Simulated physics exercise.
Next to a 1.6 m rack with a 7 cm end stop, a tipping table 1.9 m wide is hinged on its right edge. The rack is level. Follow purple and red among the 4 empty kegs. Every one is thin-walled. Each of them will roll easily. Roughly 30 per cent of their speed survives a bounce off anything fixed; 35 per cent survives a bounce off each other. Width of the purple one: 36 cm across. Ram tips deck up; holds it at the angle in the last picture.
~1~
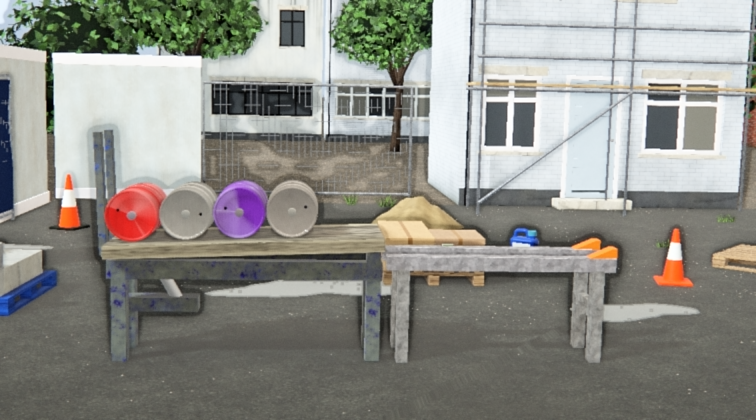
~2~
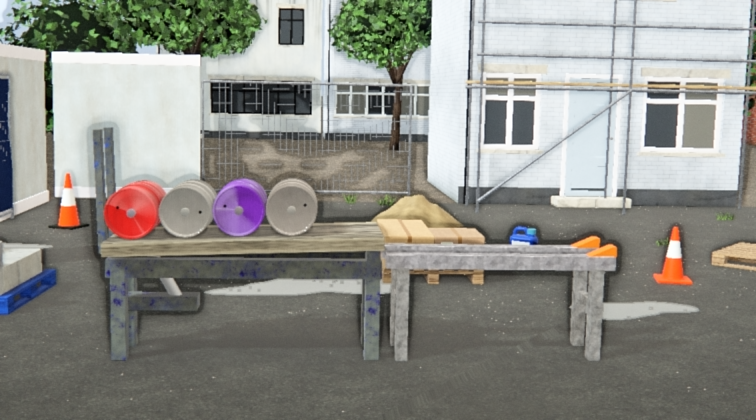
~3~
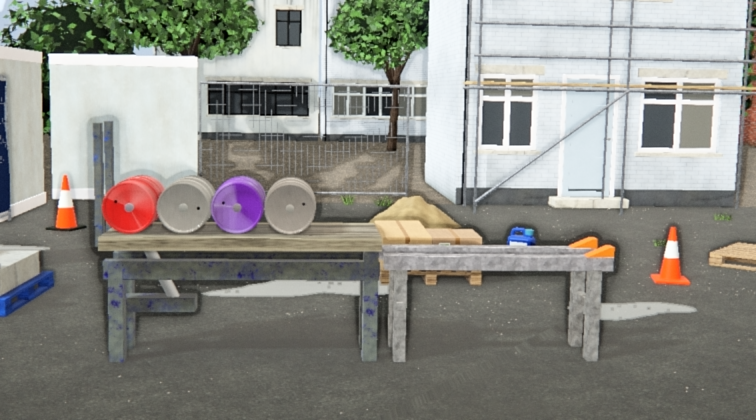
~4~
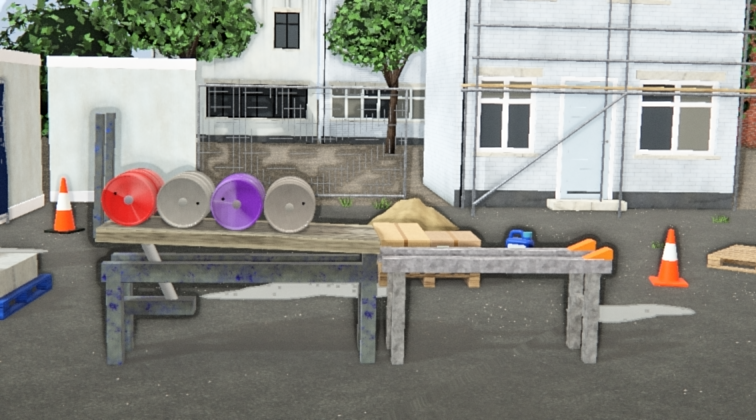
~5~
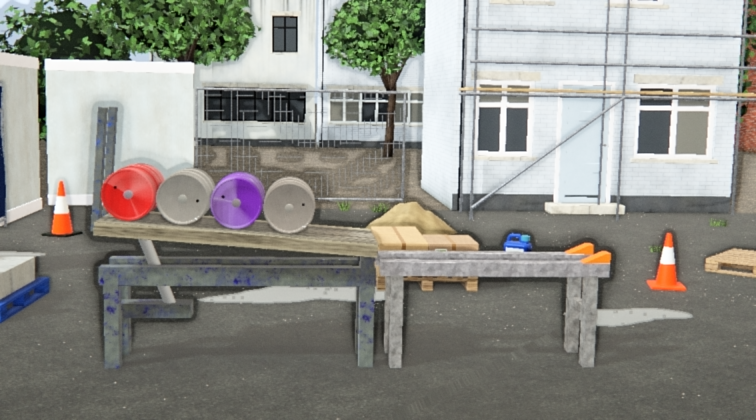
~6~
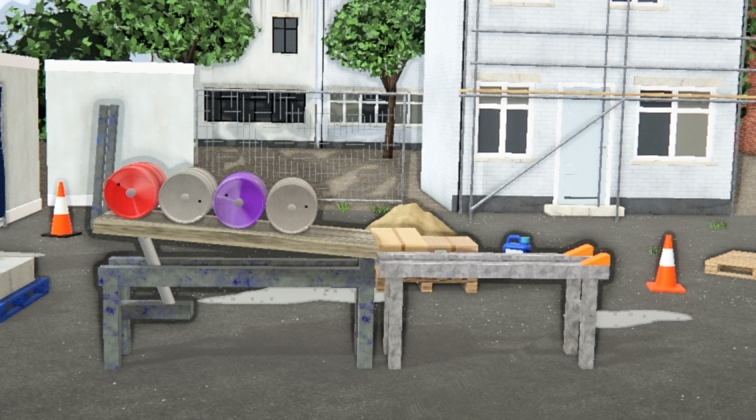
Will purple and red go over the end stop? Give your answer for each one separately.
Purple: Is stopped; red: Is stopped.
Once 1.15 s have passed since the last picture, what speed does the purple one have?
About 0.5 m/s.
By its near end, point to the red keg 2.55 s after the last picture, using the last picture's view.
That would be about (347, 214) in pixels.
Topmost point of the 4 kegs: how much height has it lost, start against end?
10 cm.
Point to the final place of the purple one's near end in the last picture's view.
Roughly (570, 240).
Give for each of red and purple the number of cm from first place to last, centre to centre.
The red one comes to 230 and the purple one to 240.
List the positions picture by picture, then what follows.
Purple (239, 214), red (131, 216); deck tilted 2° back; stop top at (615, 251), in the first frame.
Purple (238, 212), red (130, 214); deck tilted 2° back, in the second frame.
Purple (237, 209), red (128, 208); deck level, in the third frame.
Purple (236, 205), red (128, 200); deck tilted 2° to the rack, in the fourth frame.
Purple (236, 204), red (127, 195); deck tilted 4° to the rack, in the fifth frame.
Purple (238, 204), red (130, 193); deck tilted 5° to the rack, in the sixth frame.
Another 1.1 s on from the last picture, purple is on the deck, 55 cm from the hinge, rolling right; red is on the deck, 130 cm from the hinge, rolling right; 0 lost over the end.
Another 2.6 s on from the last picture, purple is on the rack, 115 cm from the rack's far end, rolling right; red is on the deck, 25 cm from the hinge, rolling right; 0 lost over the end.
Another 4.2 s on from the last picture, purple is on the rack, 20 cm from the rack's far end; red is on the rack, 90 cm from the rack's far end; 1 lost over the end.
In the end (6.1 s after the last picture), purple is on the rack, 30 cm from the rack's far end; red is on the rack, 105 cm from the rack's far end; 1 lost over the end.
